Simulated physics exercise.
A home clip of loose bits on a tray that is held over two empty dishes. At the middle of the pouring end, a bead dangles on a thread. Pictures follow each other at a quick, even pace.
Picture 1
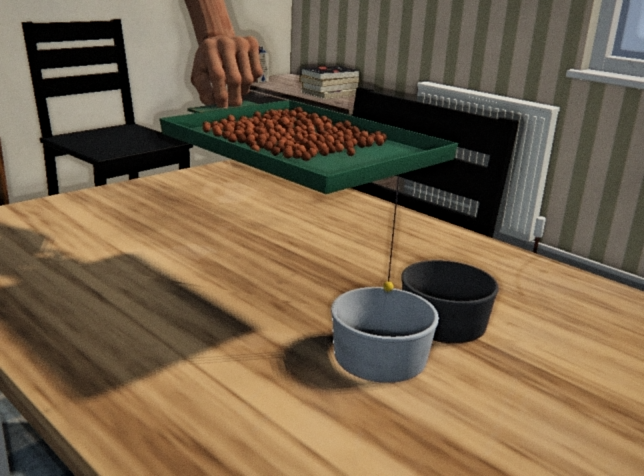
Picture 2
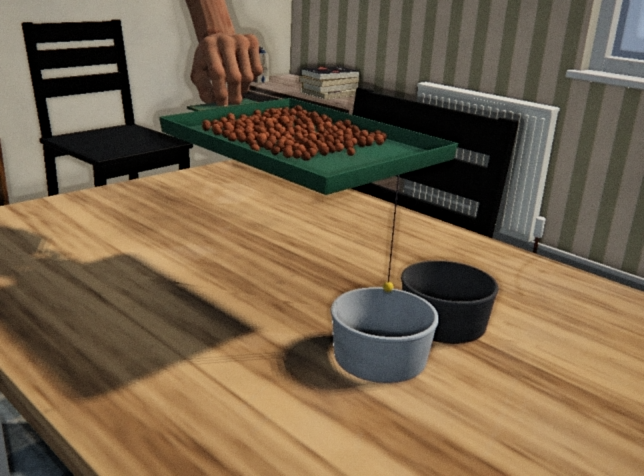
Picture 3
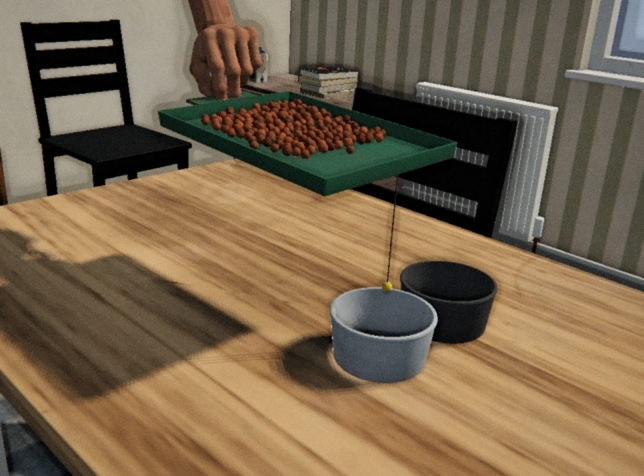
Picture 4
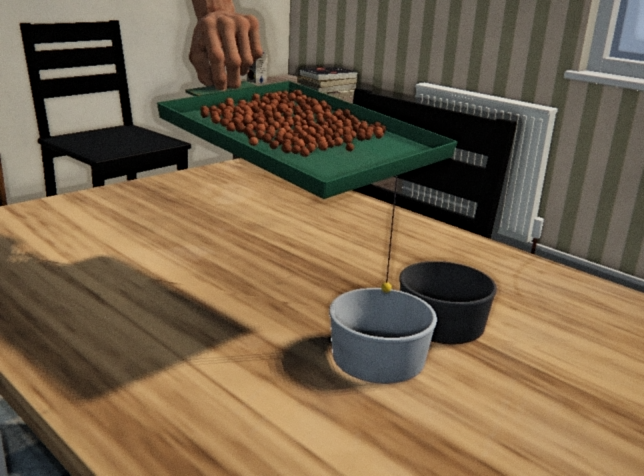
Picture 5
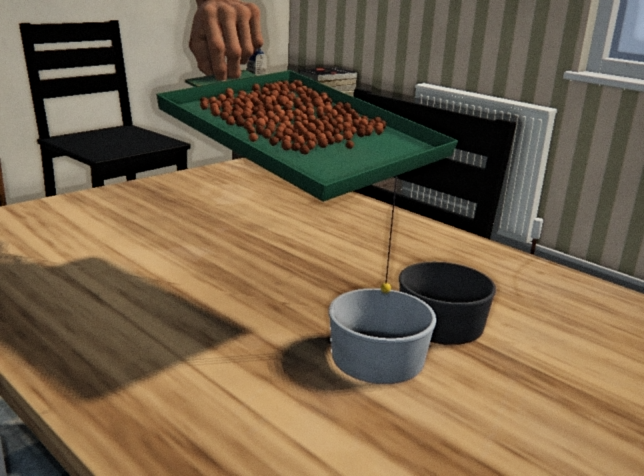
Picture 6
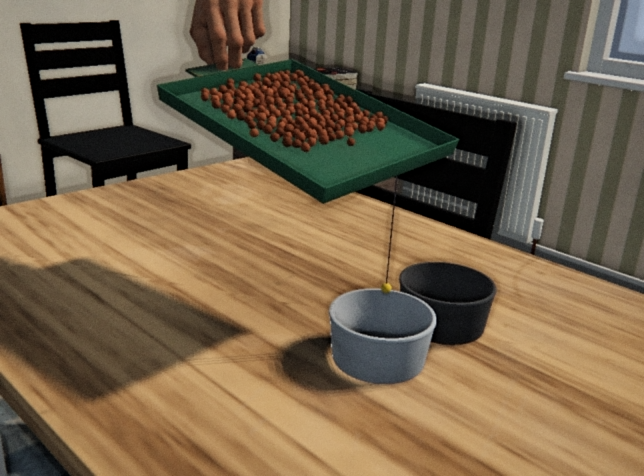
Above a wooden table, a hand slowly tilts a green tray of brown pellets.
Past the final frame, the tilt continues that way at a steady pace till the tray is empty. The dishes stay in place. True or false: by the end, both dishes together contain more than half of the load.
False.
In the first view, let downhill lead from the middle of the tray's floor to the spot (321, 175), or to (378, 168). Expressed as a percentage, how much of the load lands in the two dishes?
I'd say some 20 in a hundred at first, then 40 in a hundred.
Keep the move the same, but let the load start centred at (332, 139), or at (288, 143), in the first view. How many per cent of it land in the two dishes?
It would be about 20 per cent for the first and about 30 per cent for the second.
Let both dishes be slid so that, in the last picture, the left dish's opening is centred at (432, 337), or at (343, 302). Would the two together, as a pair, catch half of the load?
Try 1: A minority of it. Try 2: A minority of it.
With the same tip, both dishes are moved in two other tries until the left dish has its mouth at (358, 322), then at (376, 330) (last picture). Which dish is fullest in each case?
First place: The leftmost one; second place: The leftmost one.
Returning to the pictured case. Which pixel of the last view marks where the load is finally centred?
Near pixel (349, 383).
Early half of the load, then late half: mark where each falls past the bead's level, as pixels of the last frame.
The first part passes (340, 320); everything after passes (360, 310).
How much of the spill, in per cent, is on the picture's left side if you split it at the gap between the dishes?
Close to 80 in a hundred.
Just after the last frame, tray tipped steeply; almost all on the tray; just a few in the left dish; just a few outside both; just a few in the air.
A moment on, tray tipped right over; roughly two thirds on the tray; just a few in the left dish; about a tenth outside both; about a tenth in the air.
Further on, tray tipped past a quarter turn; roughly a third in the left dish; roughly two thirds outside both.
When it is over, tray tipped past a quarter turn; roughly a third in the left dish; not one in the right dish; roughly two thirds outside both.
